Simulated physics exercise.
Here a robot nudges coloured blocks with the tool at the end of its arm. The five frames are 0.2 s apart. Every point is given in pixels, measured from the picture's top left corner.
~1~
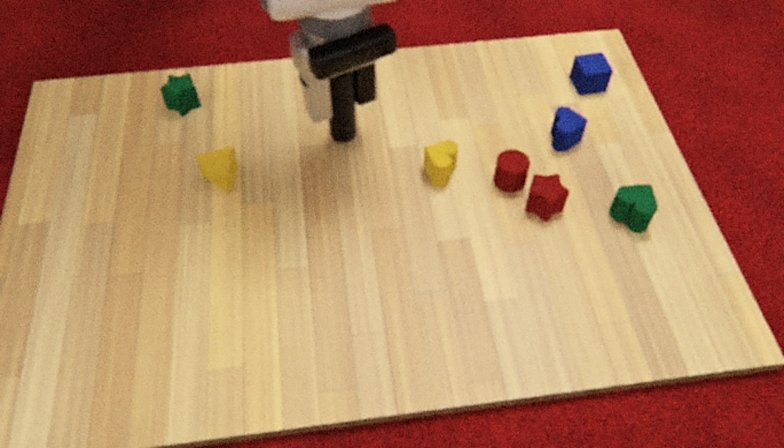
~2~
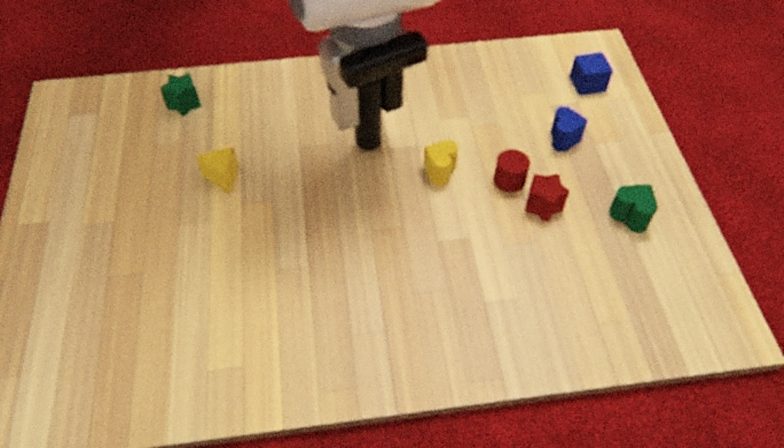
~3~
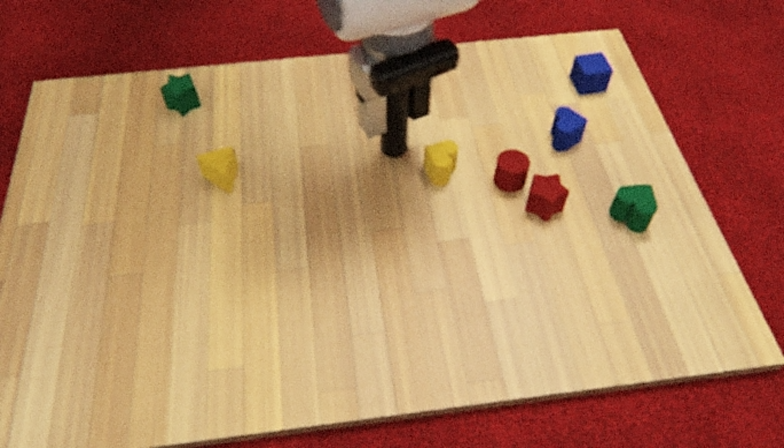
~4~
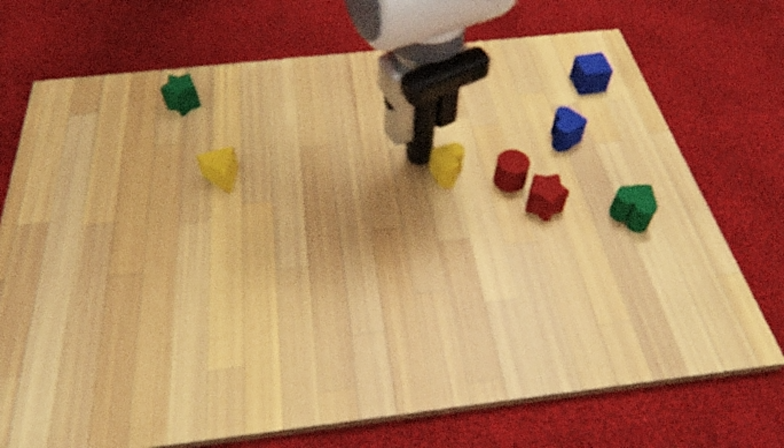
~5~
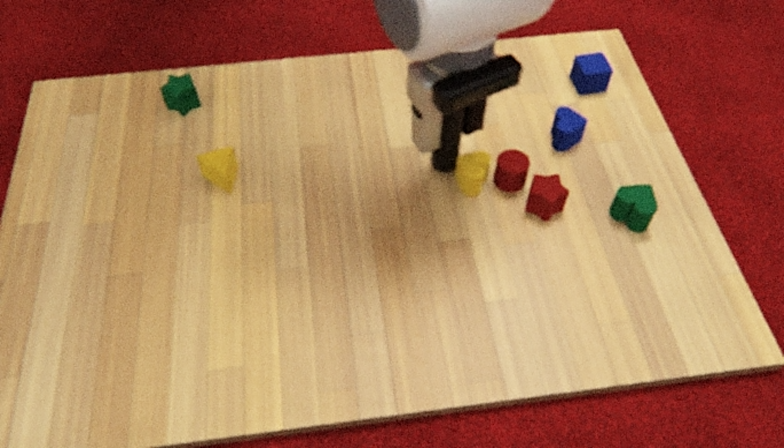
The clip shows a robot arm moving its black tool rightward over a wooden board of coloured blocks, then pushing a yellow heart-shaped block to the right, close beside a red round block, while the other blocks stay still.
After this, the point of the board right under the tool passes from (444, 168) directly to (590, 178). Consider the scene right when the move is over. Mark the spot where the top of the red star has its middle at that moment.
Pixel (570, 201).
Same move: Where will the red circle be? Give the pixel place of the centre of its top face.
My best guess is (603, 183).
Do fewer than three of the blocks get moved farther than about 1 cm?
No.
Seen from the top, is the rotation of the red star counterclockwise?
The answer is no.
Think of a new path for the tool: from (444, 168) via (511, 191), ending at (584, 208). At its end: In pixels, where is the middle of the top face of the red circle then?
At roughly (561, 158).
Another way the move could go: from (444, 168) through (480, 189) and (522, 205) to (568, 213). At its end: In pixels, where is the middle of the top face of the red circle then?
Around (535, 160).
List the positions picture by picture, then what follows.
In the first frame, tip of the tool (343, 133), middles of tops, yellow heart-shaped block (442, 152), red circle (514, 160), red star (549, 186), blue heart-shaped block (569, 119).
In the second frame, tool (369, 140), nothing pushed.
In the third frame, tool (394, 148), nothing pushed.
In the fourth frame, tool (419, 155), yellow heart-shaped block (449, 154).
In the fifth frame, tool (444, 162), yellow heart-shaped block (475, 162), red circle (514, 160), red star (549, 186), blue heart-shaped block (569, 119).
The first path, step by step. One third of the way, tool (494, 166); yellow heart-shaped block (495, 175); red circle (526, 162).
Two thirds of the way, tool (545, 169); yellow heart-shaped block (495, 176); red circle (574, 172); red star (569, 200), turned 65° clockwise.
At the end, tool (592, 172); yellow heart-shaped block (495, 176); red circle (603, 183); red star (570, 201), turned 75° clockwise; blue heart-shaped block unmoved.
